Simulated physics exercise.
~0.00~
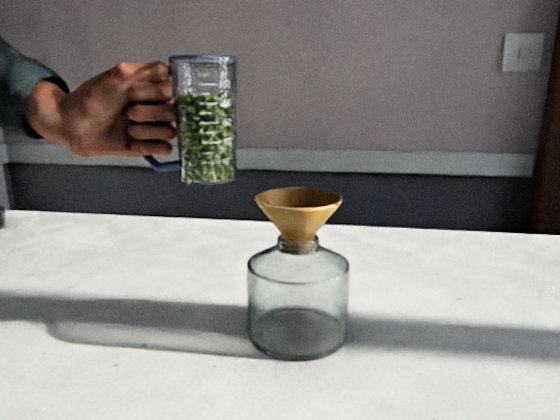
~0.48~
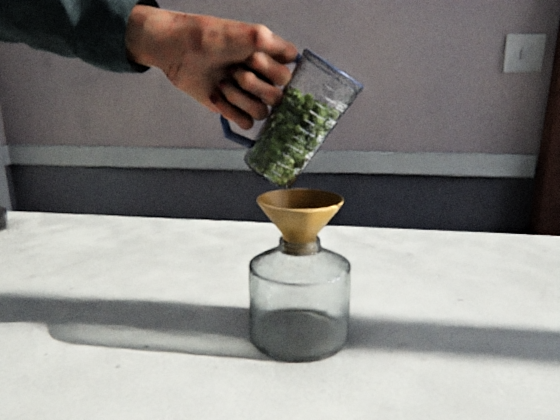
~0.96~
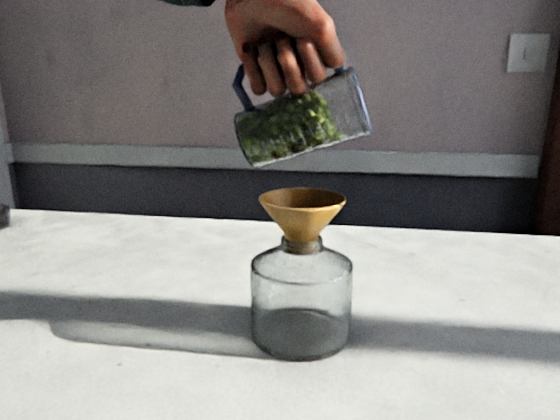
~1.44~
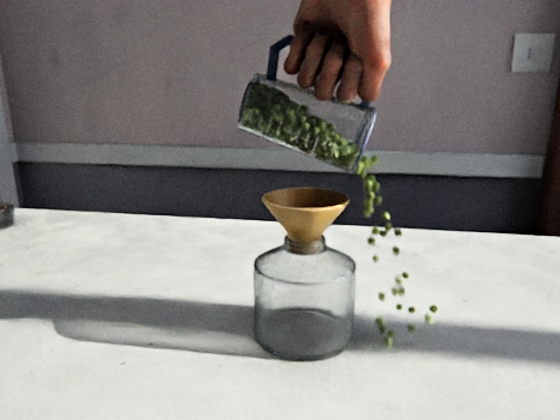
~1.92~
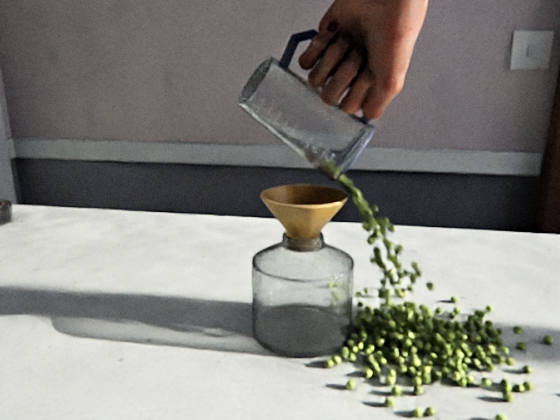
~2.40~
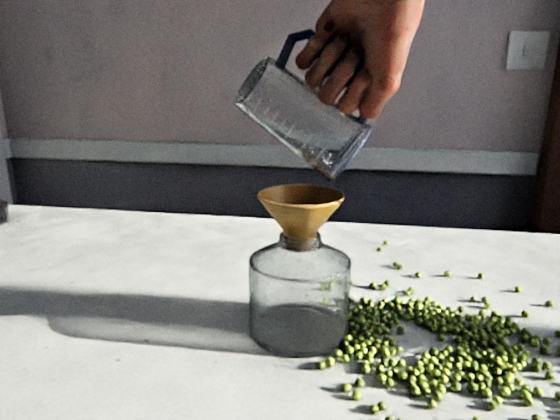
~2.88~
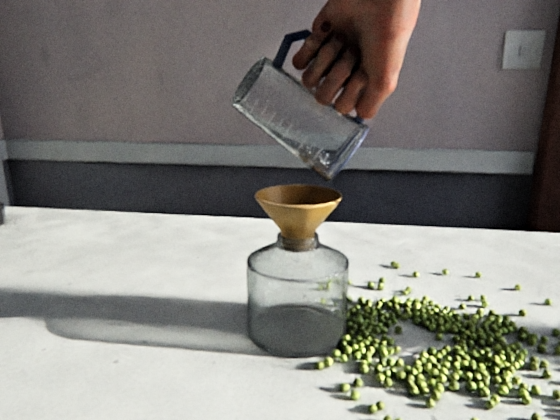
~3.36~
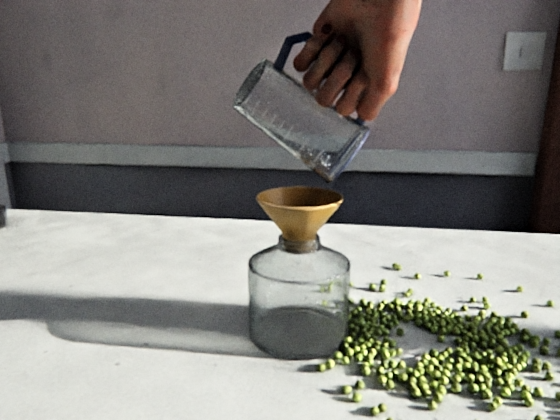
A hand holds a clear measuring cup full of green peas upright above a glass jar with a tan funnel in its neck. The hand moves the cup to the right and tips it over until it lies nearly on its side above the funnel. As it tilts further, peas spill from the rim, fall past the right side of the funnel and miss it. The stream thickens and the peas scatter across the white table beside the jar. At the end, the hand holds the emptied cup tilted downward, the jar remains empty, and the peas lie spread on the table.
